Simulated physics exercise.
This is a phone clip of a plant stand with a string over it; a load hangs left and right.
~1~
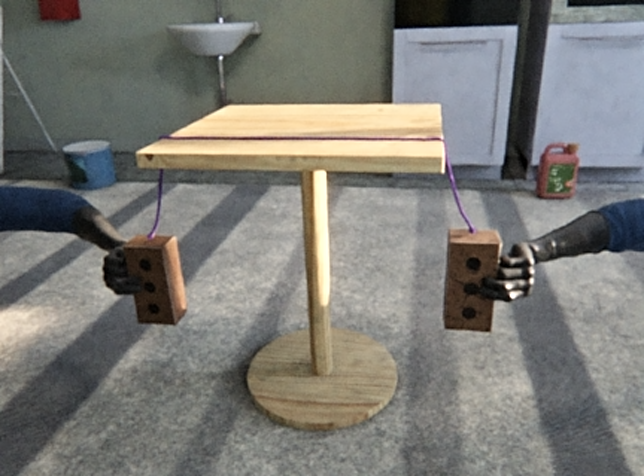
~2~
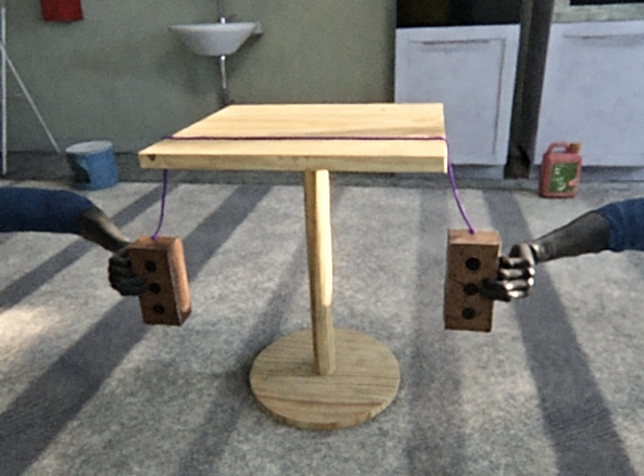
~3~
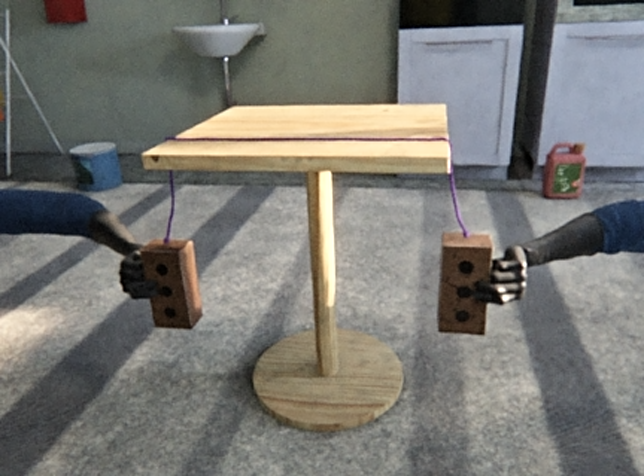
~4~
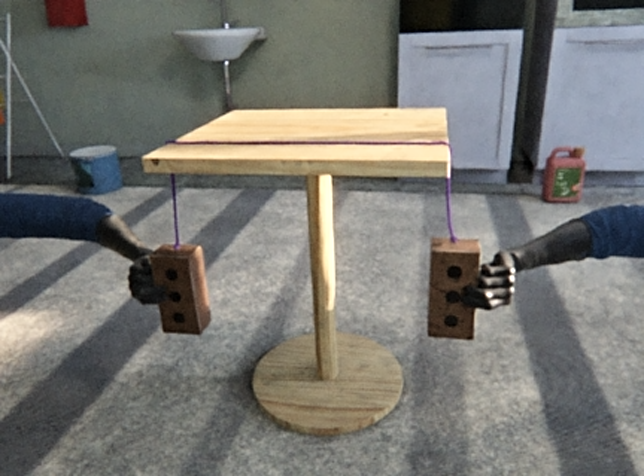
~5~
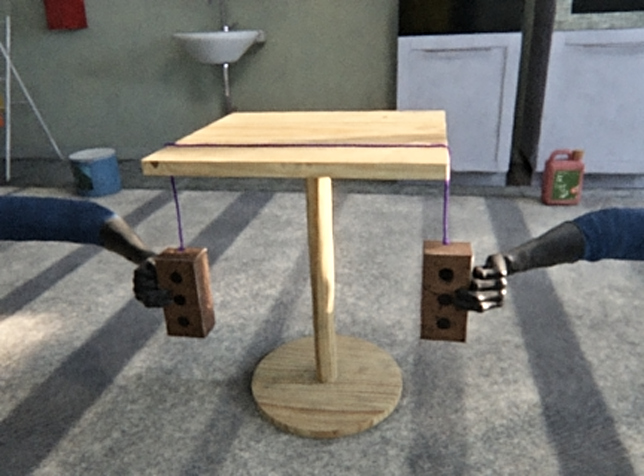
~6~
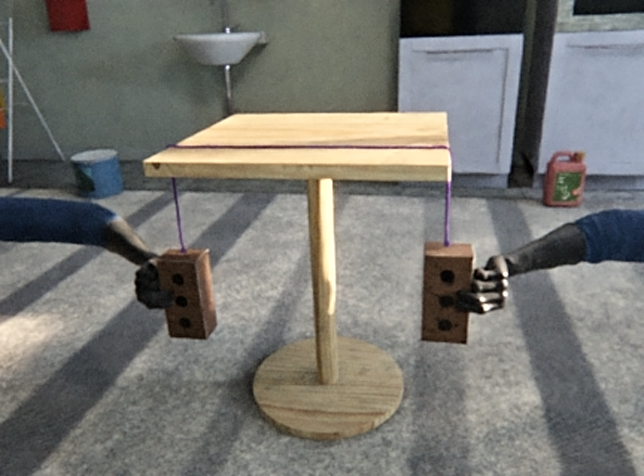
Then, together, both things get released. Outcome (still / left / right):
No motion.
Then, 0.58 s past the final frame, left brick at the same height near (195, 295); right brick at the same height near (438, 295).
Then, 1.36 s past the final frame, left brick at the same height near (189, 295); right brick at the same height near (444, 295).
When it is over, left brick at the same height near (195, 295); right brick at the same height near (440, 295). The string keeps its balance.
